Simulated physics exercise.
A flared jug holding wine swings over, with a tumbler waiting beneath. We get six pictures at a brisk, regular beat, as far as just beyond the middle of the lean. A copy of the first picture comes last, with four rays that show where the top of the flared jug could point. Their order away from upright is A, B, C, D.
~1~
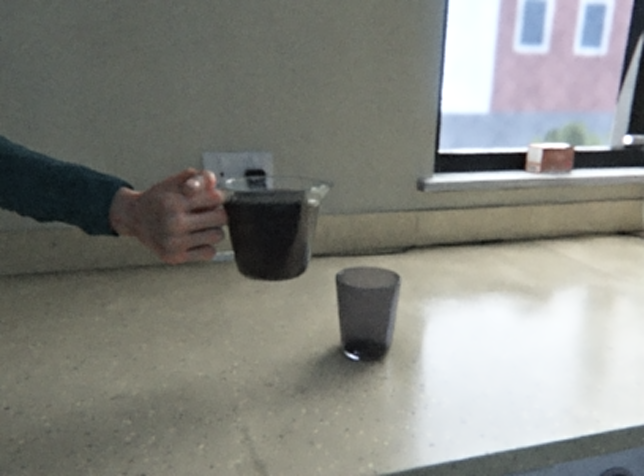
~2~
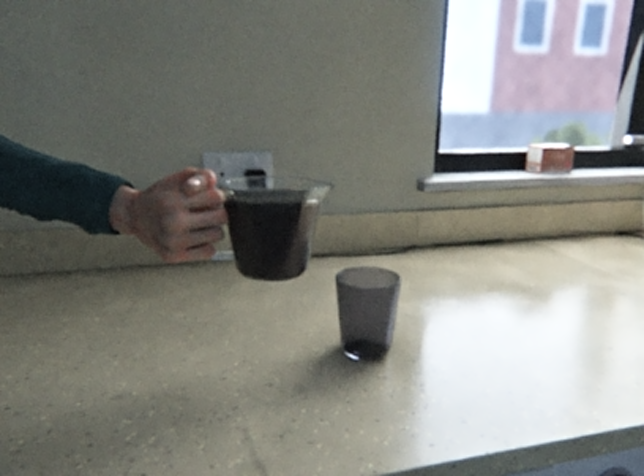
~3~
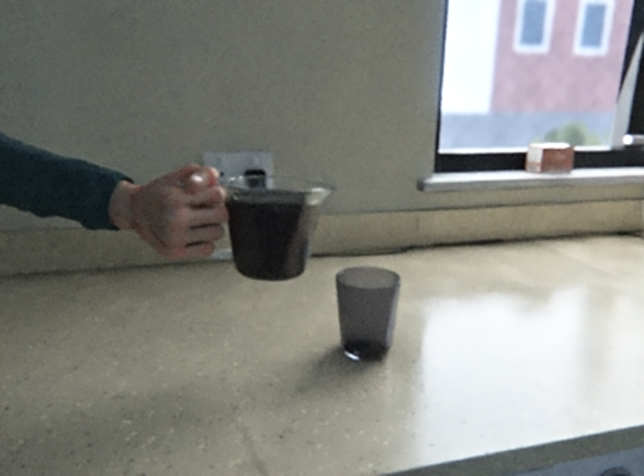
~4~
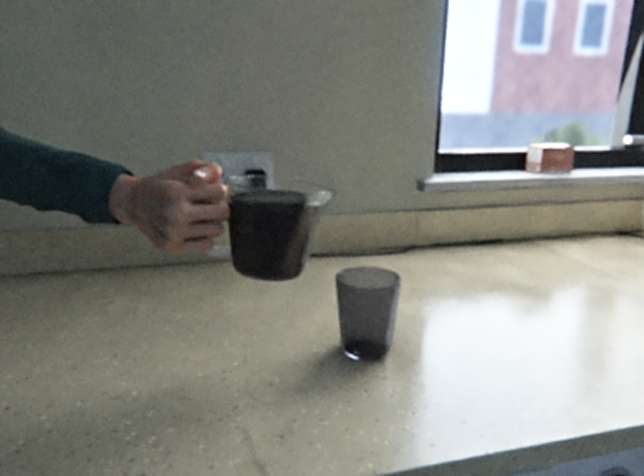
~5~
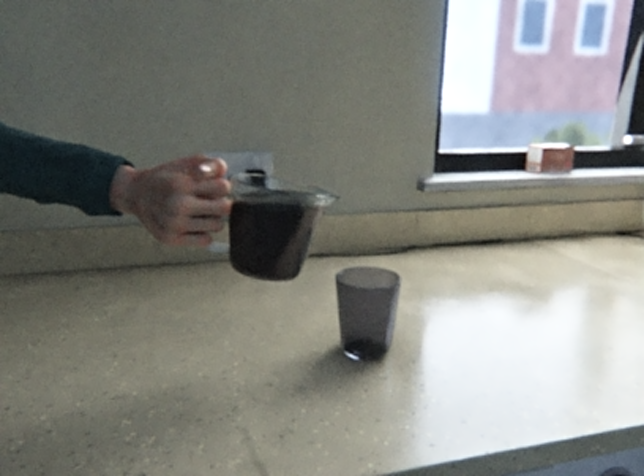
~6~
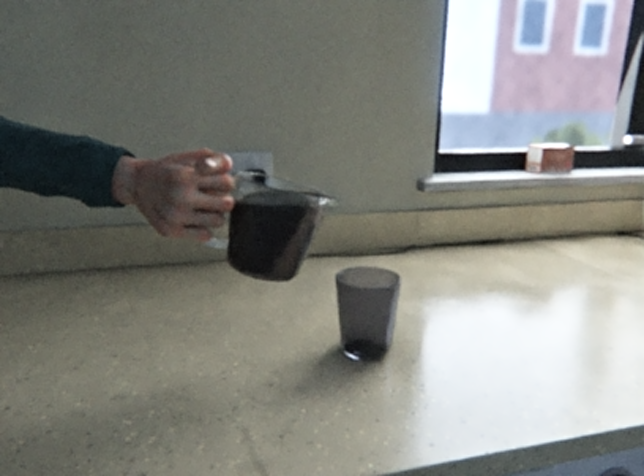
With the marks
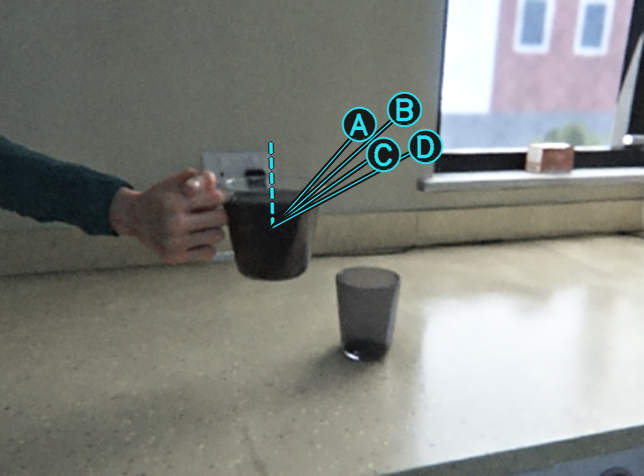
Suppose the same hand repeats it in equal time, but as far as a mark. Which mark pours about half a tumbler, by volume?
Choose A.
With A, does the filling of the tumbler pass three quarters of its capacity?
No.
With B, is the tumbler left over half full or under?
Over half.
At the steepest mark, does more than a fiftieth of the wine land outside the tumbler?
Yes.
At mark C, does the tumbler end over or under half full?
Over half.
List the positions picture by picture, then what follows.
Upright, lip at (332, 184); rim of the tumbler round (368, 277); nothing has left yet.
Upright, lip at (332, 185); nothing has left yet.
Tipped about 3°, lip at (334, 187); nothing has left yet.
Tipped about 7°, lip at (336, 191); nothing has left yet.
Tipped about 11°, lip at (338, 196); nothing has left yet.
Tipped about 15°, lip at (340, 201); nothing has left yet.
On the marked copy, A at (350, 139); B at (391, 120); C at (366, 161); D at (409, 153).
With A, the tumbler ends with about 52 % of what it can hold.
With B, the tumbler ends with about 68 % of what it can hold.
With C, the tumbler ends with about 77 % of what it can hold; 6 % of the wine is spilt.
With D, the tumbler ends with about 82 % of what it can hold; 14 % of the wine is spilt.
